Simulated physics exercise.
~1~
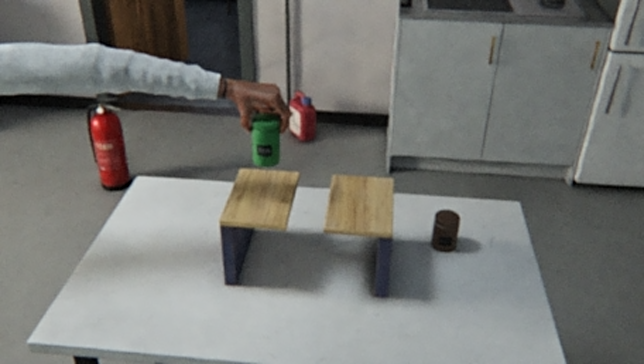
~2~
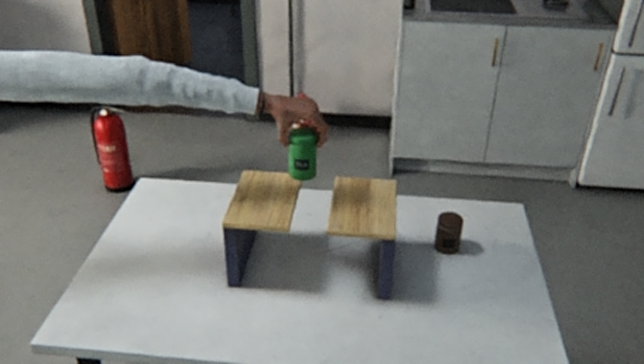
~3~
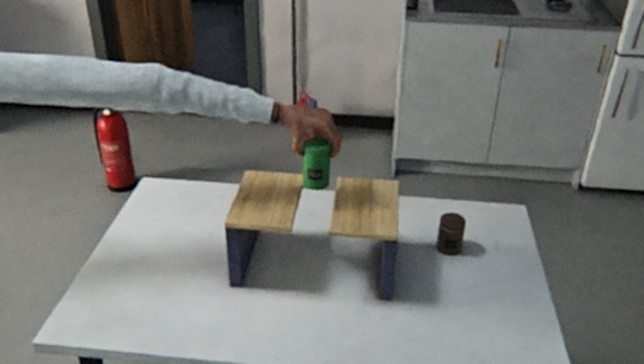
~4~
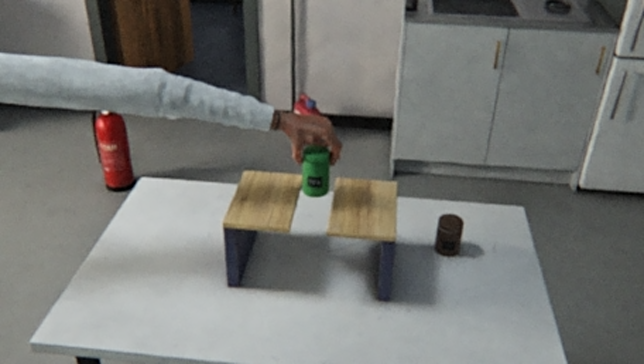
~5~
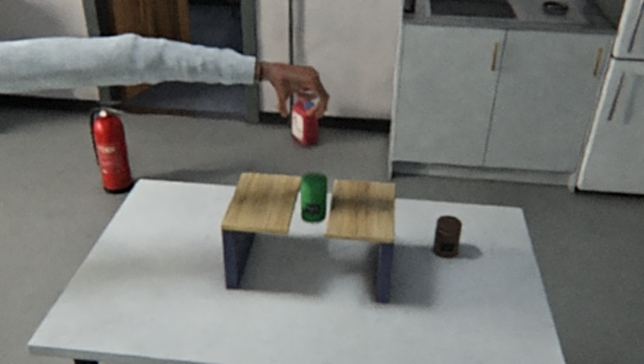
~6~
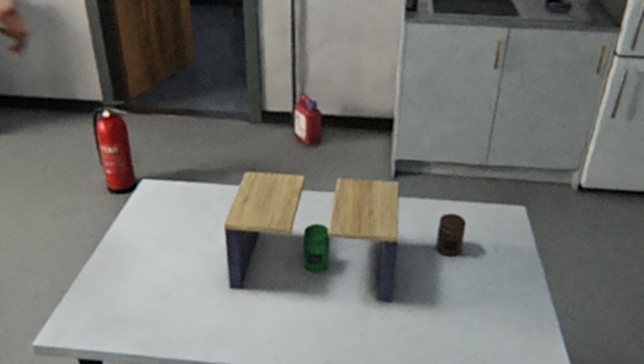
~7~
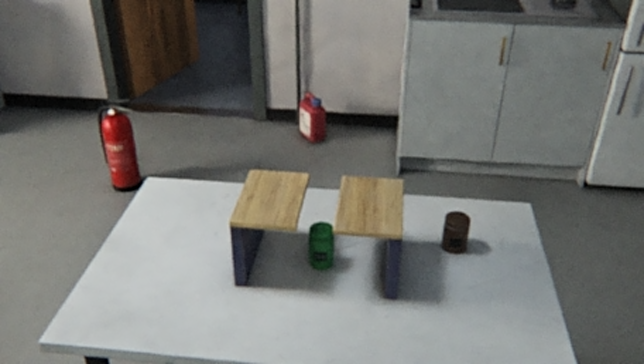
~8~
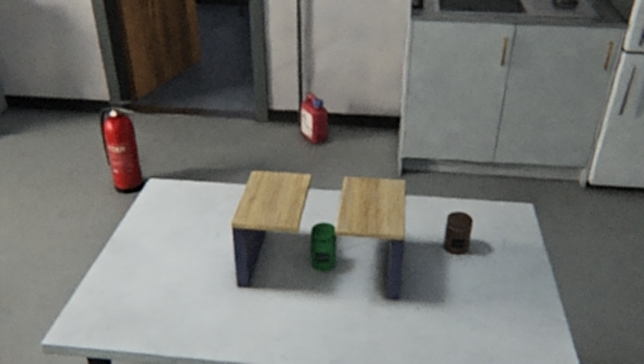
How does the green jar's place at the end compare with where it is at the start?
At the start the green jar is held in the air by the hand, above the left support. At the end it stands upright on the table, lower and farther right, under the gap between the two supports.
